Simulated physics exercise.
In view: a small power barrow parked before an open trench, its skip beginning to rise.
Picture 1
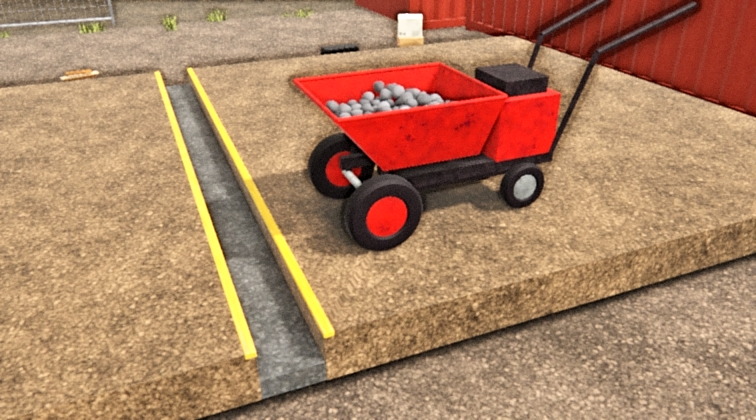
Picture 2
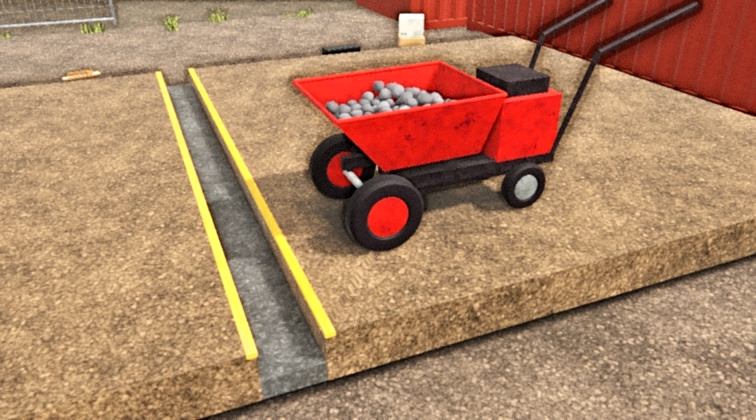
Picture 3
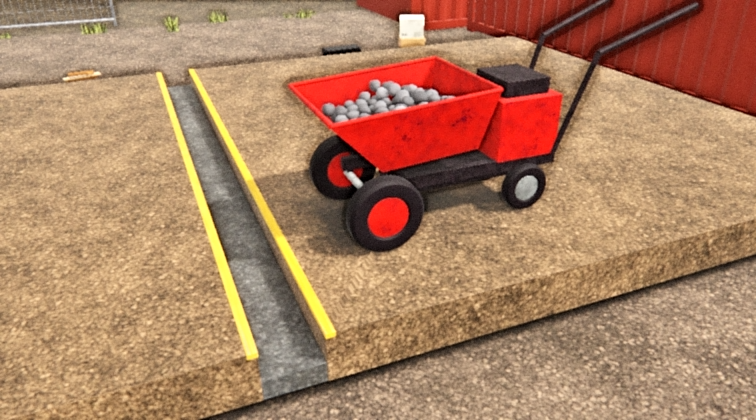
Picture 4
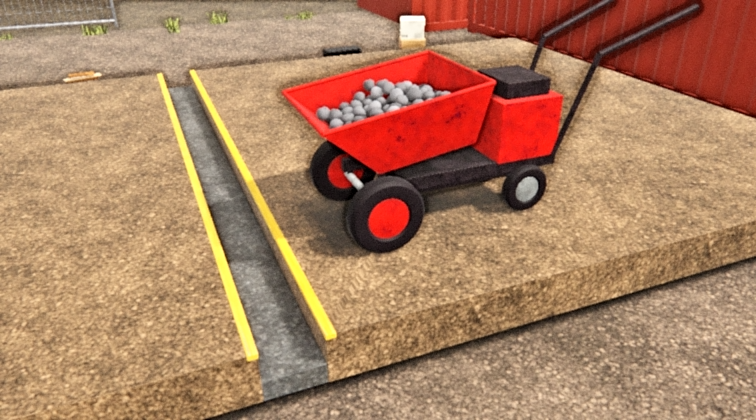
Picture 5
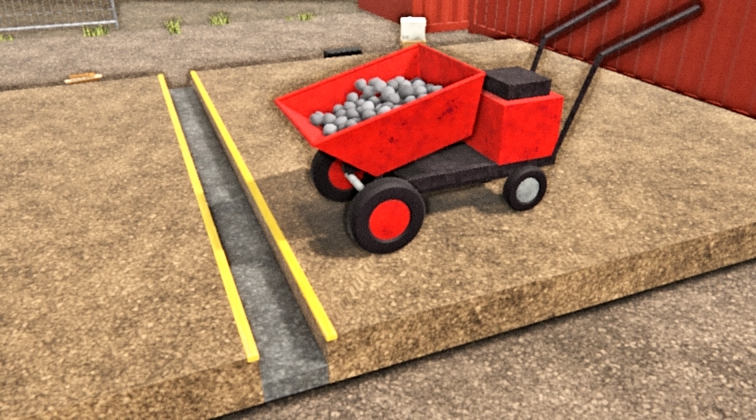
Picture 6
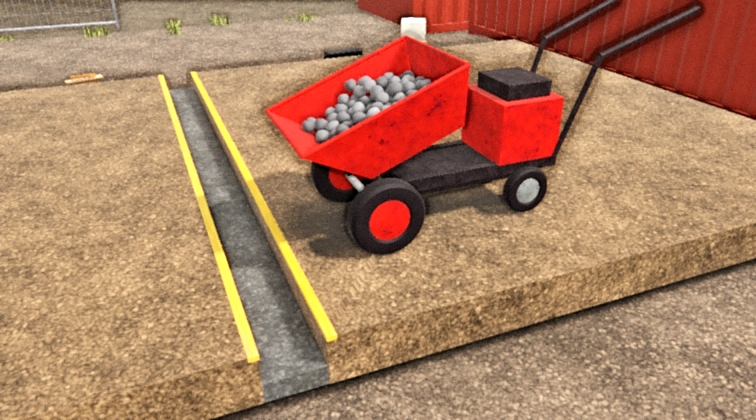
The video shows a red power barrow loaded with round grey cobbles, parked to the right of a narrow trench with yellow edges. Its skip gradually tilts forward, the rear rising and the front lip lowering toward the left.
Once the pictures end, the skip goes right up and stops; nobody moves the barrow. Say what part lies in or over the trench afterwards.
It catches more than half.
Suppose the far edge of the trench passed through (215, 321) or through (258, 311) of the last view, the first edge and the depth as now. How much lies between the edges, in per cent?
First some 90, then 30 per cent.
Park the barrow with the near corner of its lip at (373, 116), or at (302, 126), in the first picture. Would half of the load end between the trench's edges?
First above a half, then not half.
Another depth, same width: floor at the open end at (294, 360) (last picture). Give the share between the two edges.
About 40 per cent.
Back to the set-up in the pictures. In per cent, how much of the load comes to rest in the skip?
It comes to 15 per cent or so.
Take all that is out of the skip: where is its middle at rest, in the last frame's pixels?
Near (243, 256).
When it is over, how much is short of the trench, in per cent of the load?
Some 0 per cent.
Soon after the last picture, skip tipped steeply; all in the skip.
A little later, skip tipped right over; nearly all in the skip; a small part in or heaped over the trench; a stray few beyond it.
Later still, skip tipped right over; about a quarter in the skip; about half in or heaped over the trench; about a quarter beyond it.
By the end, skip tipped right over; a small part in the skip; about two thirds in or heaped over the trench; about a quarter beyond it.
